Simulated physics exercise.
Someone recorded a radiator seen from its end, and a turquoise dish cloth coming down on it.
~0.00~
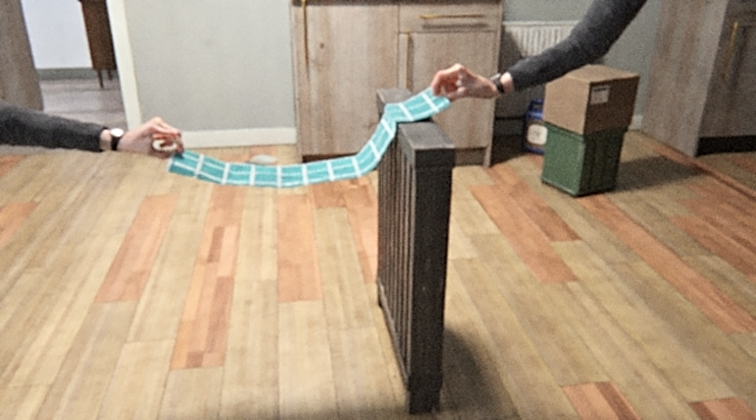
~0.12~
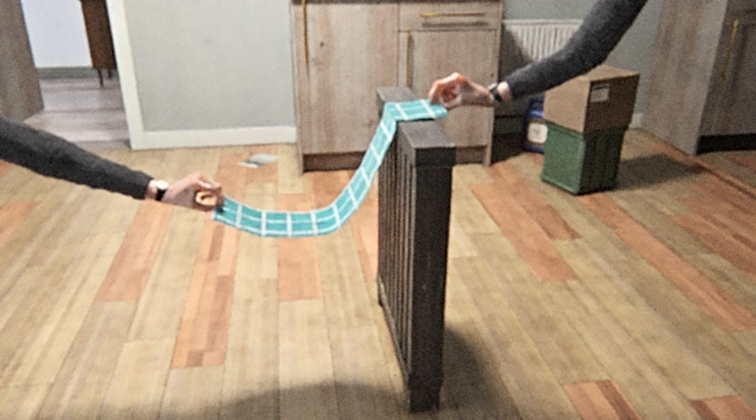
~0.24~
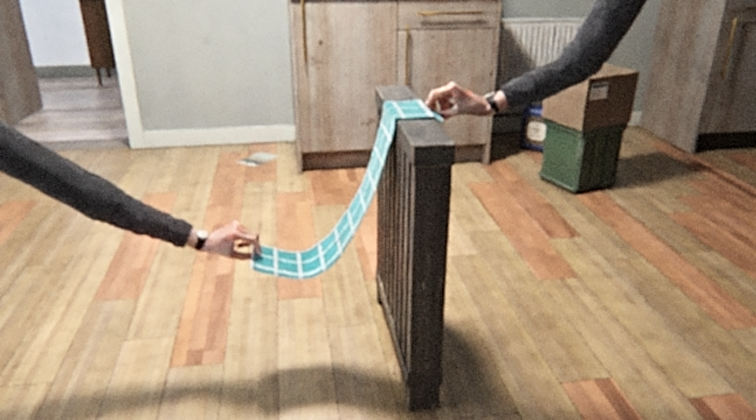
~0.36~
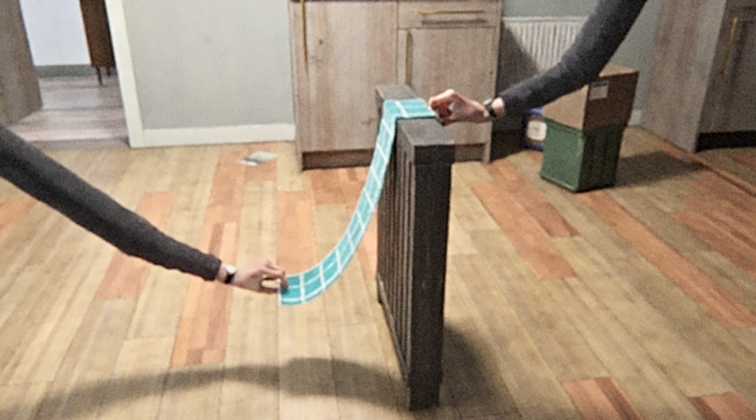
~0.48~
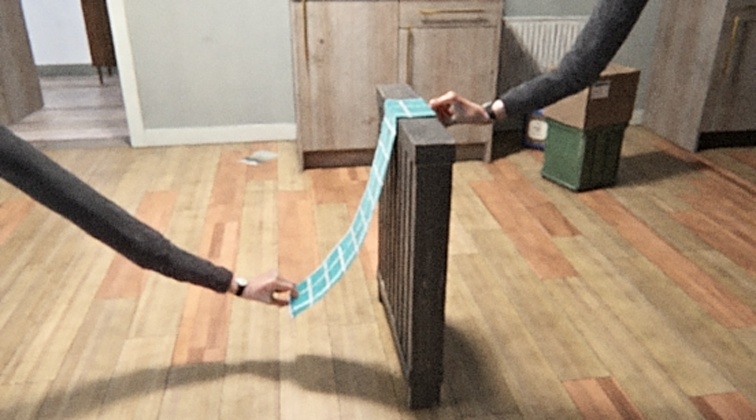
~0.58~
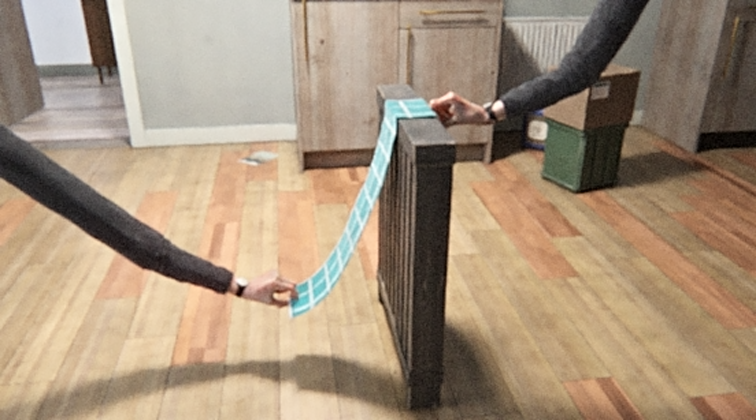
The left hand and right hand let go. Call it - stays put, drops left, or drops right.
Drops left.
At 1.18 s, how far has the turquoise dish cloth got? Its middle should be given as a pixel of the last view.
(357, 348), roughly.
By 0.94 s, dish cloth clear of the top and falling near (356, 293).
By 1.18 s, dish cloth in a heap on the floor near (357, 348).
When it is over, dish cloth in a heap on the floor near (358, 349). The turquoise dish cloth falls on the left side.
